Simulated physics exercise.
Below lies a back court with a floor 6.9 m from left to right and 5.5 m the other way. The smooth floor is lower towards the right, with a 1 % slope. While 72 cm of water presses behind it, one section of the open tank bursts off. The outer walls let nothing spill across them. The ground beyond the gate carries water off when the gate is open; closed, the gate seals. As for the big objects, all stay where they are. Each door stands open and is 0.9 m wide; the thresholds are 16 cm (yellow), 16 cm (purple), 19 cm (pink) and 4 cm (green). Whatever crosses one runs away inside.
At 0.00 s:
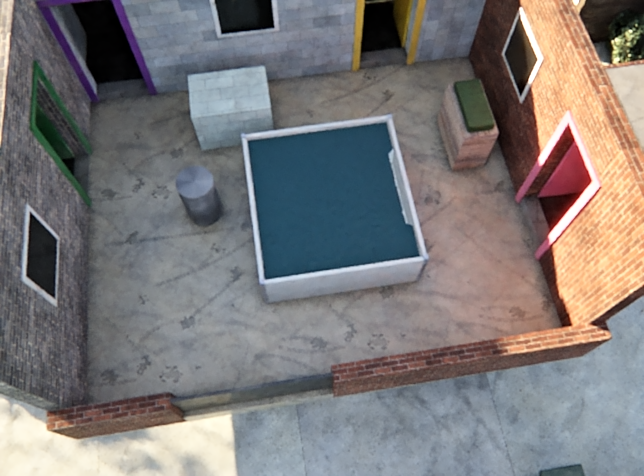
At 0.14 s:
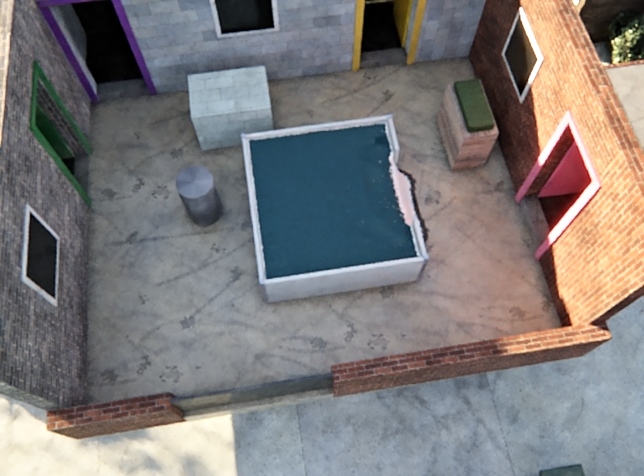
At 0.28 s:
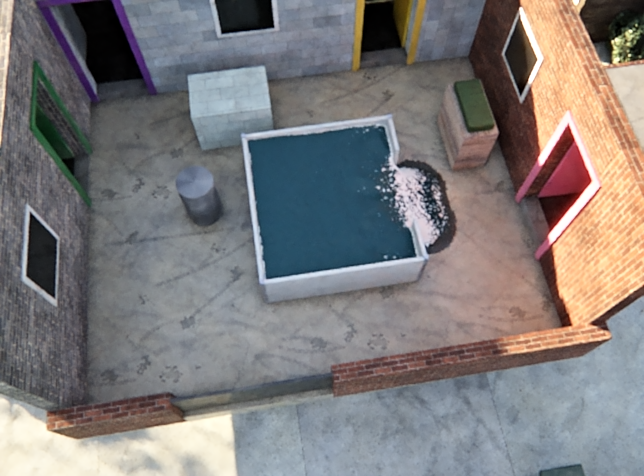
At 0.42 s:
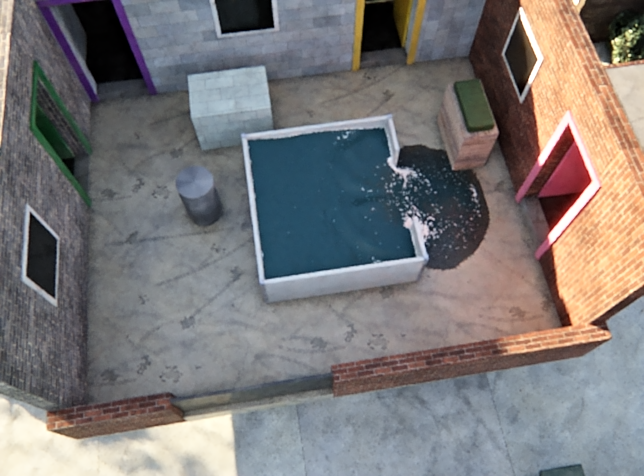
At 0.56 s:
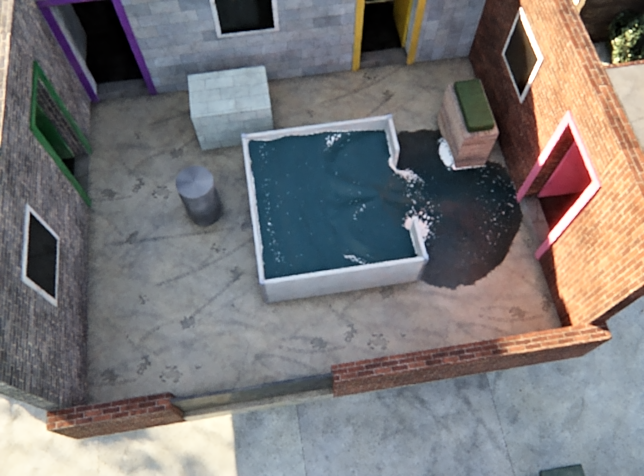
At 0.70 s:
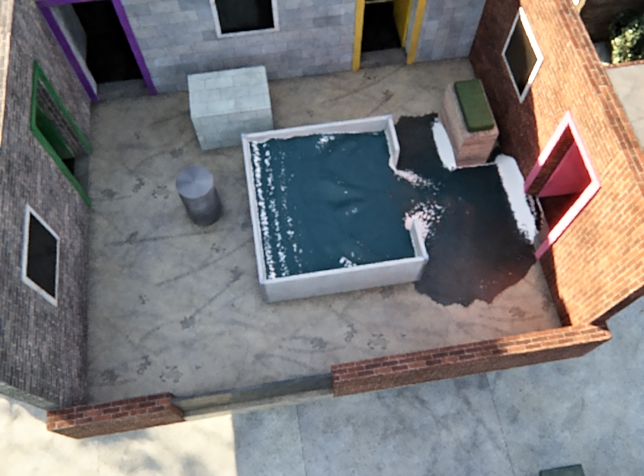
Water bursts from the right side of a square tank and spreads across the courtyard floor.
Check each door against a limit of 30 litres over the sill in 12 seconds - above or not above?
One by one: Yellow door: Less than stated; purple door: Less than stated; pink door: More than stated; green door: More than stated.
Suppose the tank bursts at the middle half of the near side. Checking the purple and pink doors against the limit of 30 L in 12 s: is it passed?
Purple: Within limit; pink: Within limit.
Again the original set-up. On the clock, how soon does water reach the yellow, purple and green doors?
The yellow door is reached at 1.4 s, purple at 4.5 s, green at 5.5 s.
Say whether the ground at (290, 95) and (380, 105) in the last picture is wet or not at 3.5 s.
Soaked, soaked.
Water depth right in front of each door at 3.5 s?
Yellow 14 cm, purple 0 cm, pink 27 cm, green 0 cm.
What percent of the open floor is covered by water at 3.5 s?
Close to 55 in a hundred.
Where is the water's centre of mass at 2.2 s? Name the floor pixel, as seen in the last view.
Near (388, 207).
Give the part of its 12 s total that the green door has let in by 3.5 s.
Share: ~ 0 %.
After 1.4 s water covers 25 % of the floor and is deepest (52 cm) near (506, 173); yellow door not reached, purple door not reached, pink door 42 cm at the sill, 61 L in, green door not reached.
After 2.2 s water covers 30 % of the floor and is deepest (48 cm) near (559, 327); yellow door 19 cm at the sill, 1 L in, purple door not reached, pink door 40 cm at the sill, 170 L in, green door not reached.
After 3.5 s water covers 55 % of the floor and is deepest (34 cm) near (555, 316); yellow door 14 cm at the sill, 8 L in, purple door not reached, pink door 27 cm at the sill, 256 L in, green door not reached.
After 7.0 s water covers 90 % of the floor and is deepest (20 cm) near (516, 201); yellow door 9 cm at the sill, 10 L in, purple door 7 cm at the sill, 0 L in, pink door 18 cm at the sill, 303 L in, green door 9 cm at the sill, 6 L in.
After 12.0 s water covers 100 % of the floor and is deepest (16 cm) near (296, 154); yellow door 9 cm at the sill, 11 L in, purple door 12 cm at the sill, 0 L in, pink door 13 cm at the sill, 303 L in, green door 12 cm at the sill, 131 L in.
